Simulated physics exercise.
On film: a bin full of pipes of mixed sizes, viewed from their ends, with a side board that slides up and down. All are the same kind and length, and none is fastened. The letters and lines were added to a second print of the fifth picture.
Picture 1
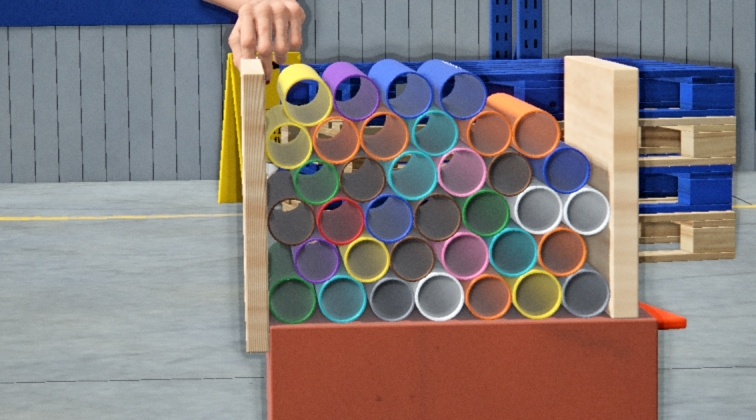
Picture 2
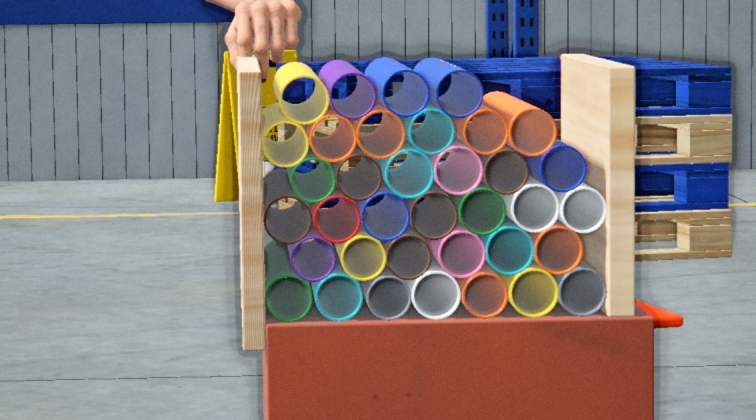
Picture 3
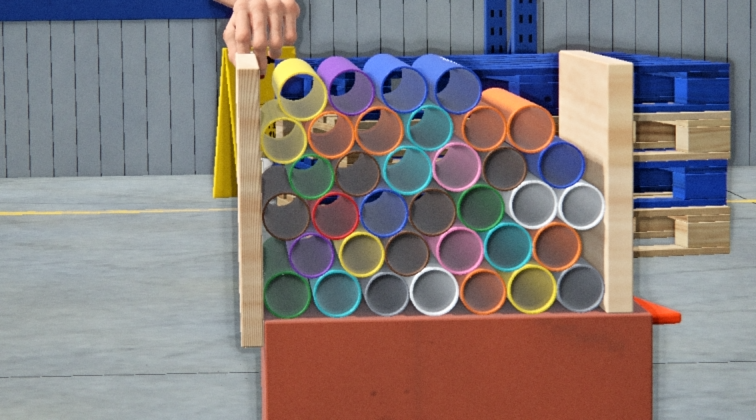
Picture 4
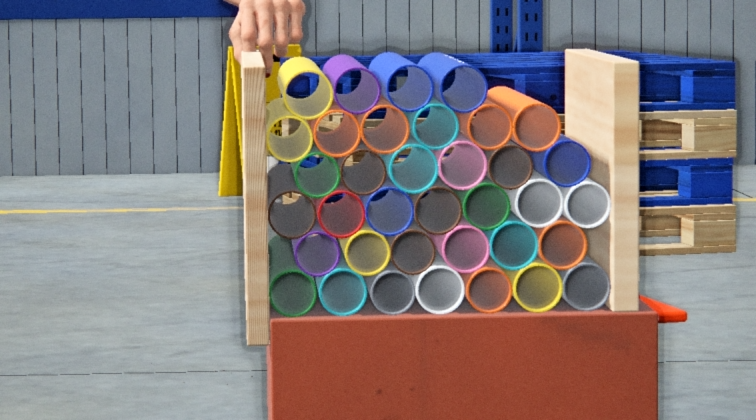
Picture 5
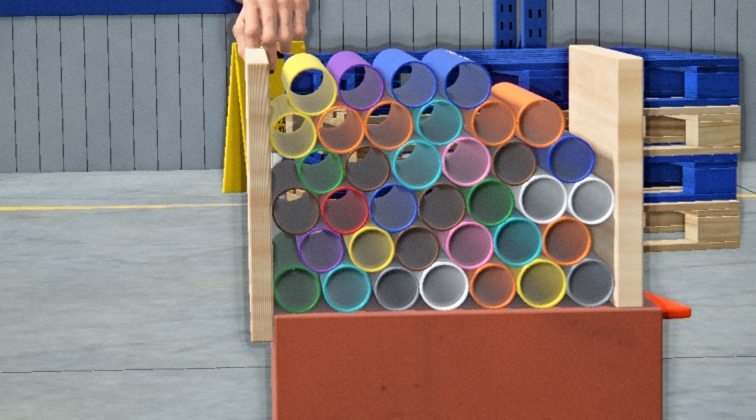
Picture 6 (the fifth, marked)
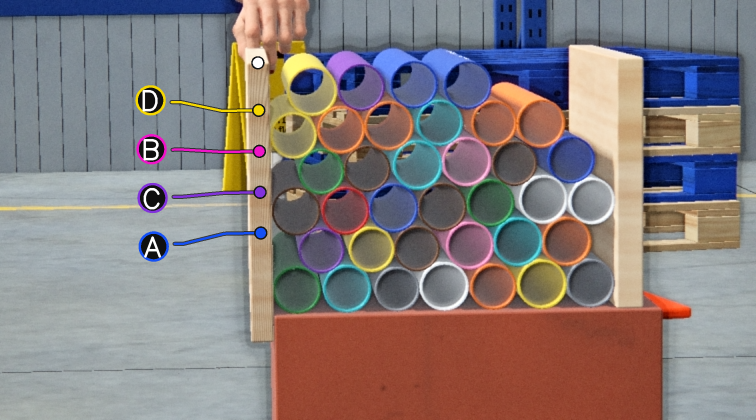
Nothing in the stack of colourful pipes shifted as a hand rested on top of the left wooden board; the whole view only drifted slightly left, then back to the right and a little upward.
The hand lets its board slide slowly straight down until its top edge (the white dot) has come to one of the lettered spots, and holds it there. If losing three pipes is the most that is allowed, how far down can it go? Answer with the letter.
A is the limit.
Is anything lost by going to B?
At B: No.
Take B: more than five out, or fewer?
Fewer than five.
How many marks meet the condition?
Four of them.
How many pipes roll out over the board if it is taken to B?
At B the number is none.
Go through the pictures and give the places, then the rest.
The first frame shows a blue pipe (567, 171); an orange pipe (537, 134); a purple pipe (356, 97).
The second frame shows a purple pipe (353, 96); side board (250, 191).
The third frame shows a green pipe (287, 294); a yellow pipe (532, 290).
The fourth frame shows a pink pipe (466, 250); a blue pipe (390, 212).
The fifth frame shows a brown pipe (442, 207); a blue pipe (572, 160); an orange pipe (541, 123).
On the copy, A at (261, 233); B at (259, 151); C at (260, 192); D at (259, 110); the white dot at (258, 63).
On A. First, top of the board (271, 140).
Then, top of the board (272, 229).
Finally, top of the board (272, 232), two out over the board.
By contrast, B none out over the board; C none out over the board; D none out over the board.
